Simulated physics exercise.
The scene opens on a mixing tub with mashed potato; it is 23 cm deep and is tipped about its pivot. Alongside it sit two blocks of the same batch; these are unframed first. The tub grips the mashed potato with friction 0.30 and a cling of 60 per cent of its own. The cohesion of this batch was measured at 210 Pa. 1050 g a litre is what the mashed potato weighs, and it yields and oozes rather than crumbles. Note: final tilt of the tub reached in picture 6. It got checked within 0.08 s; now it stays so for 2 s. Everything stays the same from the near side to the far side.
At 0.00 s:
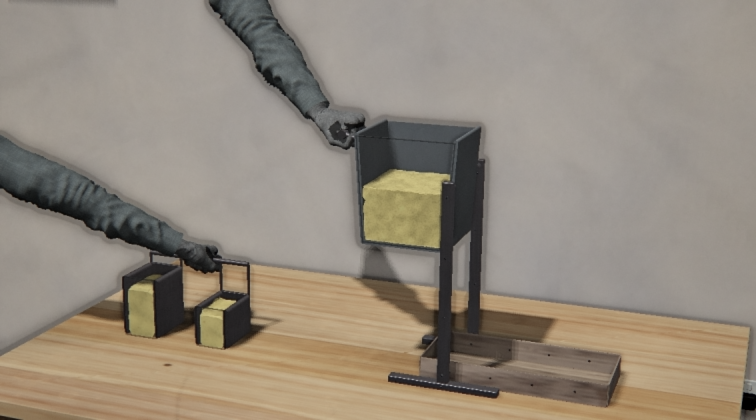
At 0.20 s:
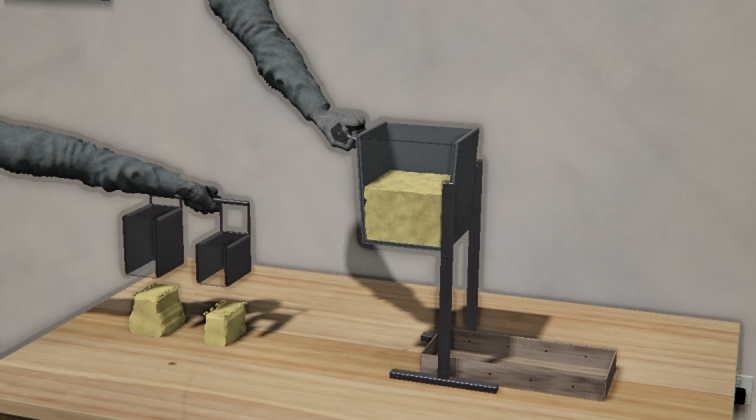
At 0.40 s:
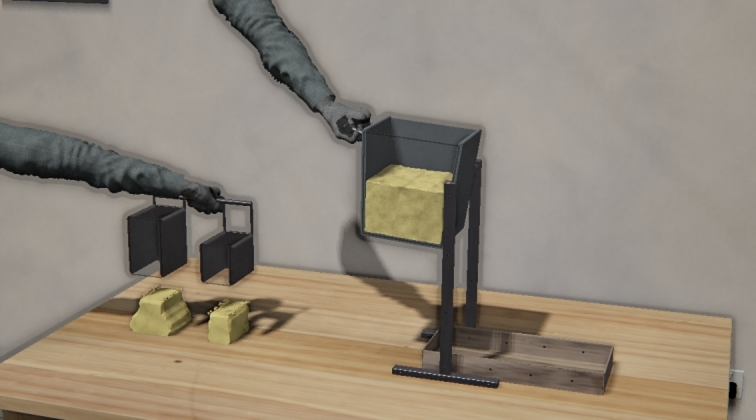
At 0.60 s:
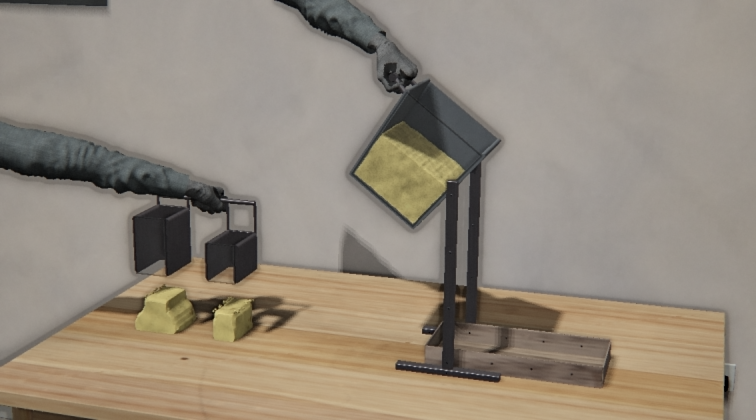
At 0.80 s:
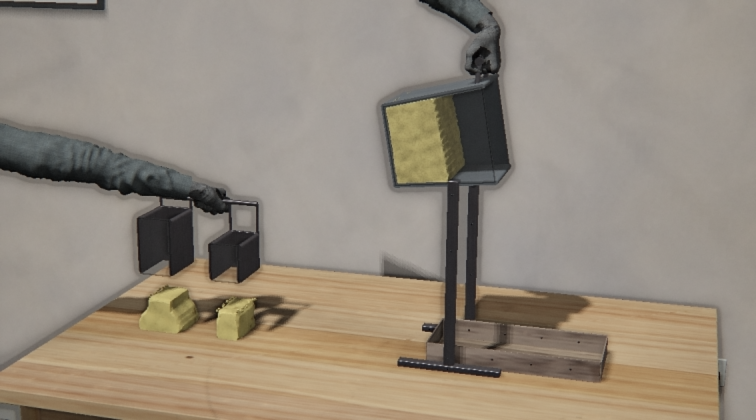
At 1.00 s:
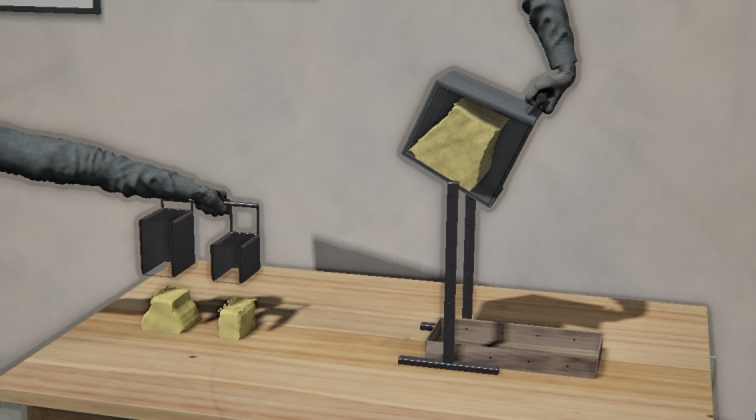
A gloved-looking hand lifted two dark boxes off a pair of yellow blocks, and the left one sagged more. Then another hand swung the big tub clockwise past its side, the yellow mash shifting inside.
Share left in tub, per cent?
Near 0 %.
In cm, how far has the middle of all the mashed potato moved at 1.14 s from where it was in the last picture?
12 cm.
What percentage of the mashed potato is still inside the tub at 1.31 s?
Some 1 per cent.
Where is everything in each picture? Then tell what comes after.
In the first picture, handle-side rim at (359, 135), tilt 0 degrees; highest point of the mashed potato at (372, 187); test blocks 12 cm, 7.7 cm high (left to right).
In the second picture, handle-side rim at (360, 137), tilt 0 degrees; highest point of the mashed potato at (373, 187); test blocks 9.8 cm, 7.5 cm high (left to right).
In the third picture, handle-side rim at (366, 131), tilt 4 degrees; highest point of the mashed potato at (371, 182); test blocks 8.8 cm, 7.4 cm high (left to right).
In the fourth picture, handle-side rim at (409, 93), tilt 37 degrees; highest point of the mashed potato at (384, 136); test blocks 8.7 cm, 7.4 cm high (left to right).
In the fifth picture, handle-side rim at (483, 89), tilt 80 degrees; highest point of the mashed potato at (429, 101); test blocks 8.7 cm, 7.4 cm high (left to right).
In the sixth picture, handle-side rim at (531, 125), tilt 114 degrees; highest point of the mashed potato at (457, 108); test blocks 8.7 cm, 7.4 cm high (left to right).
By 1.14 s, the tub is at 114 degrees and holds 62 %.
By 1.31 s, the tub is at 114 degrees and holds 1 %.
By 1.48 s, the tub is at 114 degrees and holds 0 %.
By 1.65 s, the tub is at 114 degrees and holds 0 %.
By 3.00 s, at the end, the tub is at 114 degrees and holds 0 %.
